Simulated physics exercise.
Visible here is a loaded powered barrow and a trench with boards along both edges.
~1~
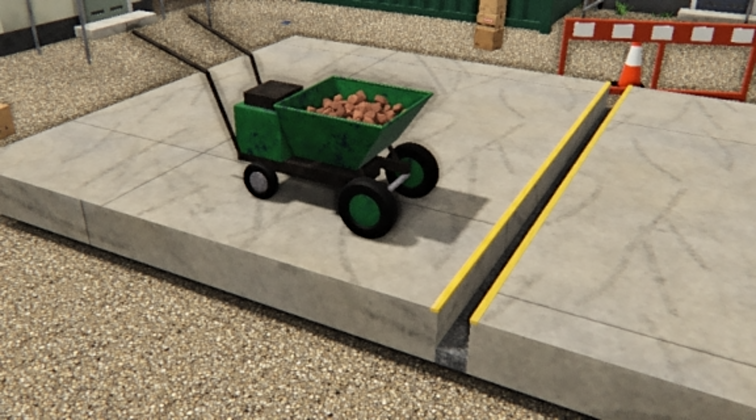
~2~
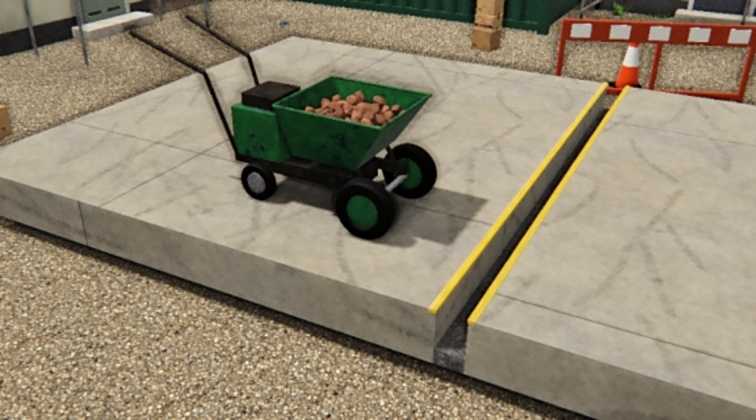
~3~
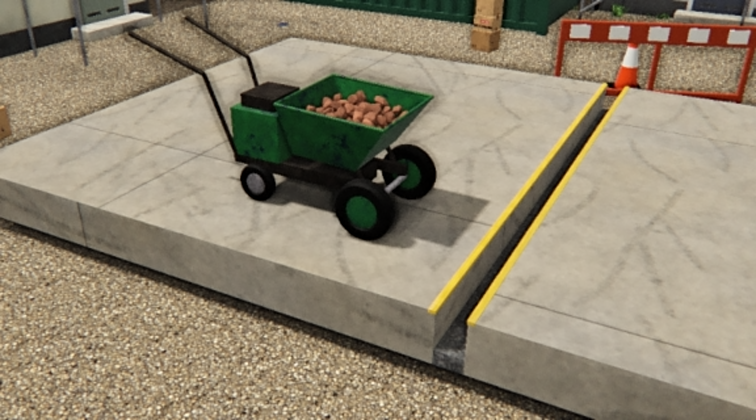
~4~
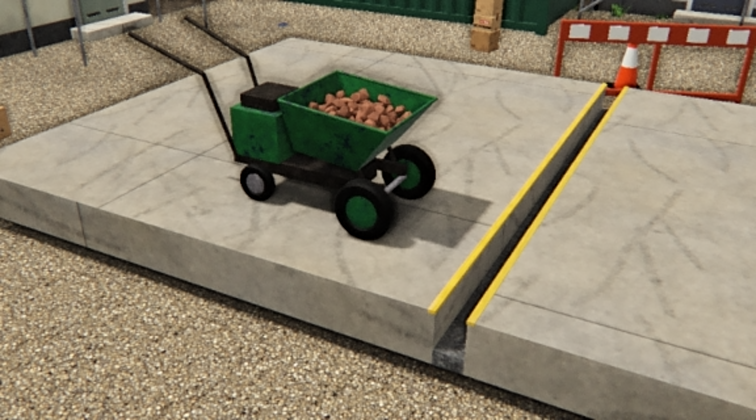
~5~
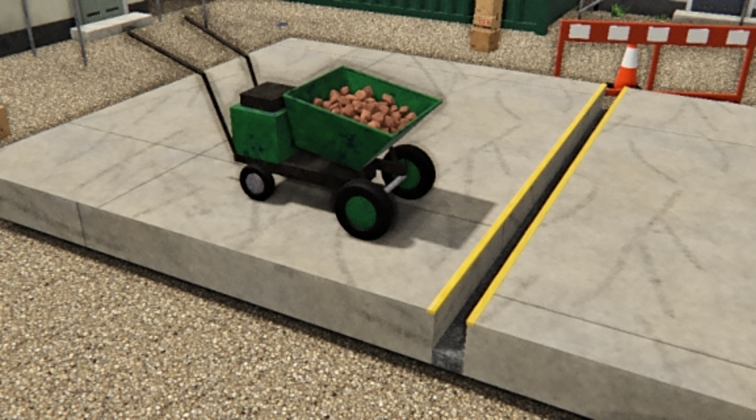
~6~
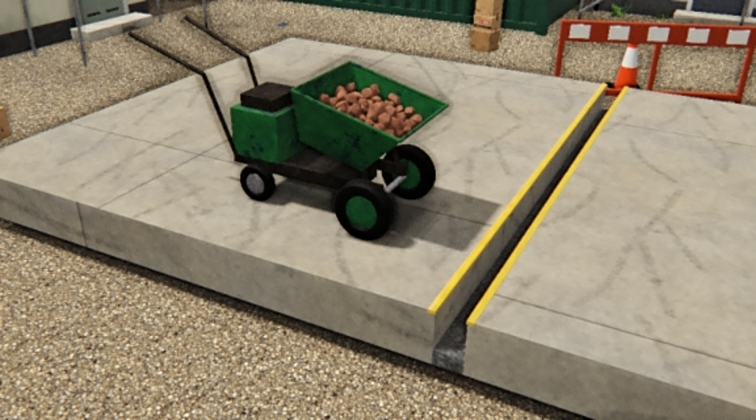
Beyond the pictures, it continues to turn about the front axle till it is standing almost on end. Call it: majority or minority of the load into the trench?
Majority.
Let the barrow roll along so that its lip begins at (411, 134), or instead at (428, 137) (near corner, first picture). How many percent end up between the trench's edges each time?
You'd get around 50 in a hundred, then 20 in a hundred.
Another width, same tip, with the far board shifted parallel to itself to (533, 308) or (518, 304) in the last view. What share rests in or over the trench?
100 % then 100 %, roughly.
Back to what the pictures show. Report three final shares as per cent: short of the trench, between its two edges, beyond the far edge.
Shares - short: 15 %, between: 75 %, beyond: 10 %.
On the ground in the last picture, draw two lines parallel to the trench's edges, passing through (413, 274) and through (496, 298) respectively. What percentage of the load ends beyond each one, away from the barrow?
Around 100 percent for the first and 10 percent for the second.
Shortly afterwards, skip tipped steeply; the whole lot in the skip.
Next, skip tipped right over; all but a few in the skip; only a few short of the trench; only a few in or heaped over the trench; only a few falling.
Some moments later, skip tipped right over; near a third in the skip; a little short of the trench; near half in or heaped over the trench; a little beyond it.
In the end, skip tipped right over; a little short of the trench; the bulk in or heaped over the trench; a little beyond it.
